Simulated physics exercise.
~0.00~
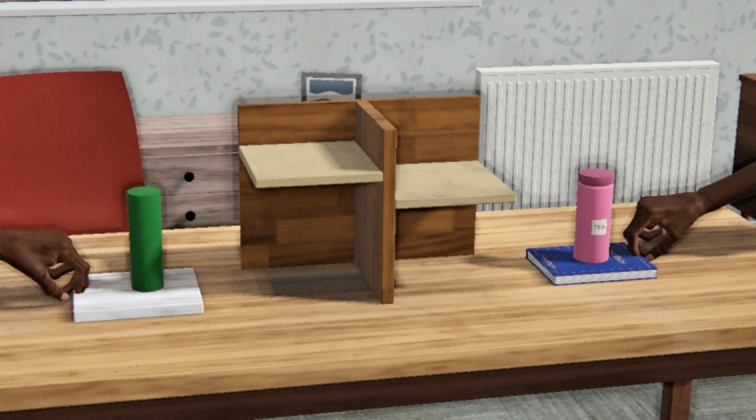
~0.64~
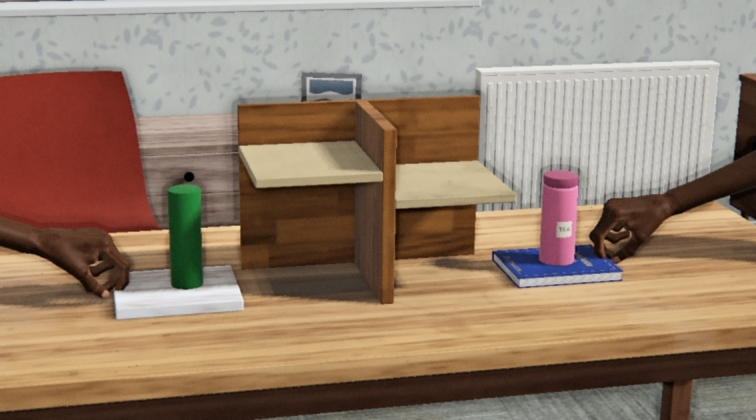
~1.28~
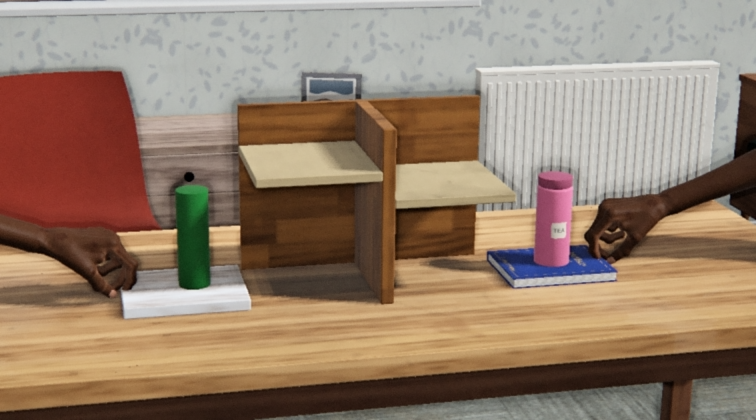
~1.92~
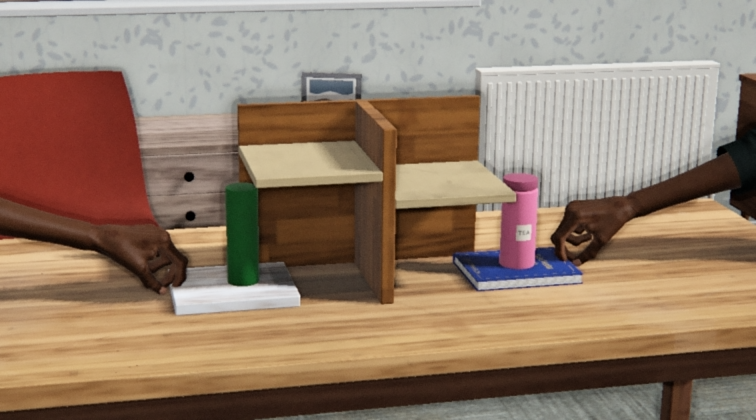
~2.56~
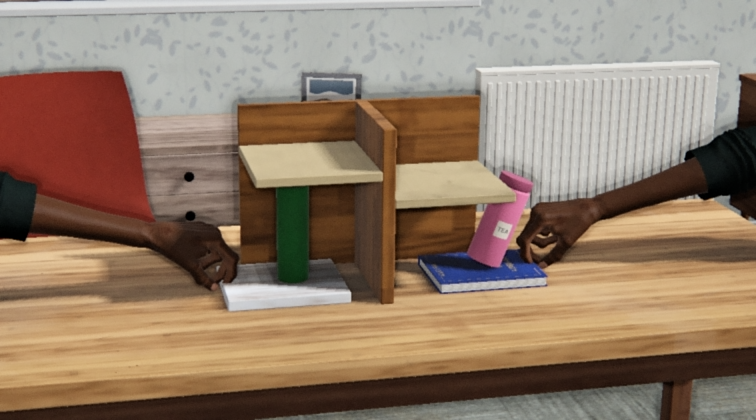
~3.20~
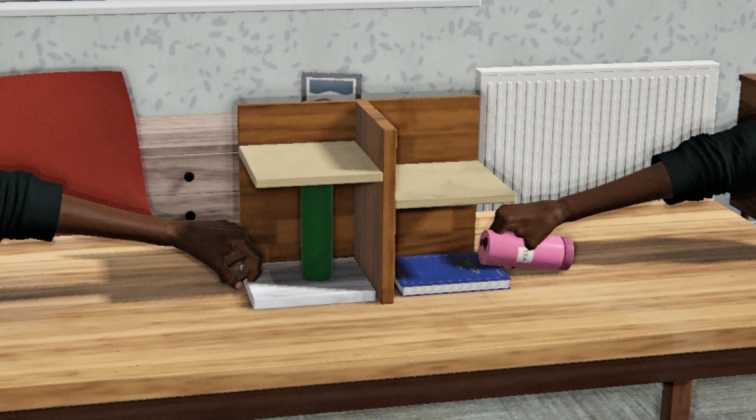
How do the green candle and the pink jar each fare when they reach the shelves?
The green candle passes under the left shelf and stays upright on its board. The pink jar strikes the lower right shelf and is knocked back, ending up on its side.
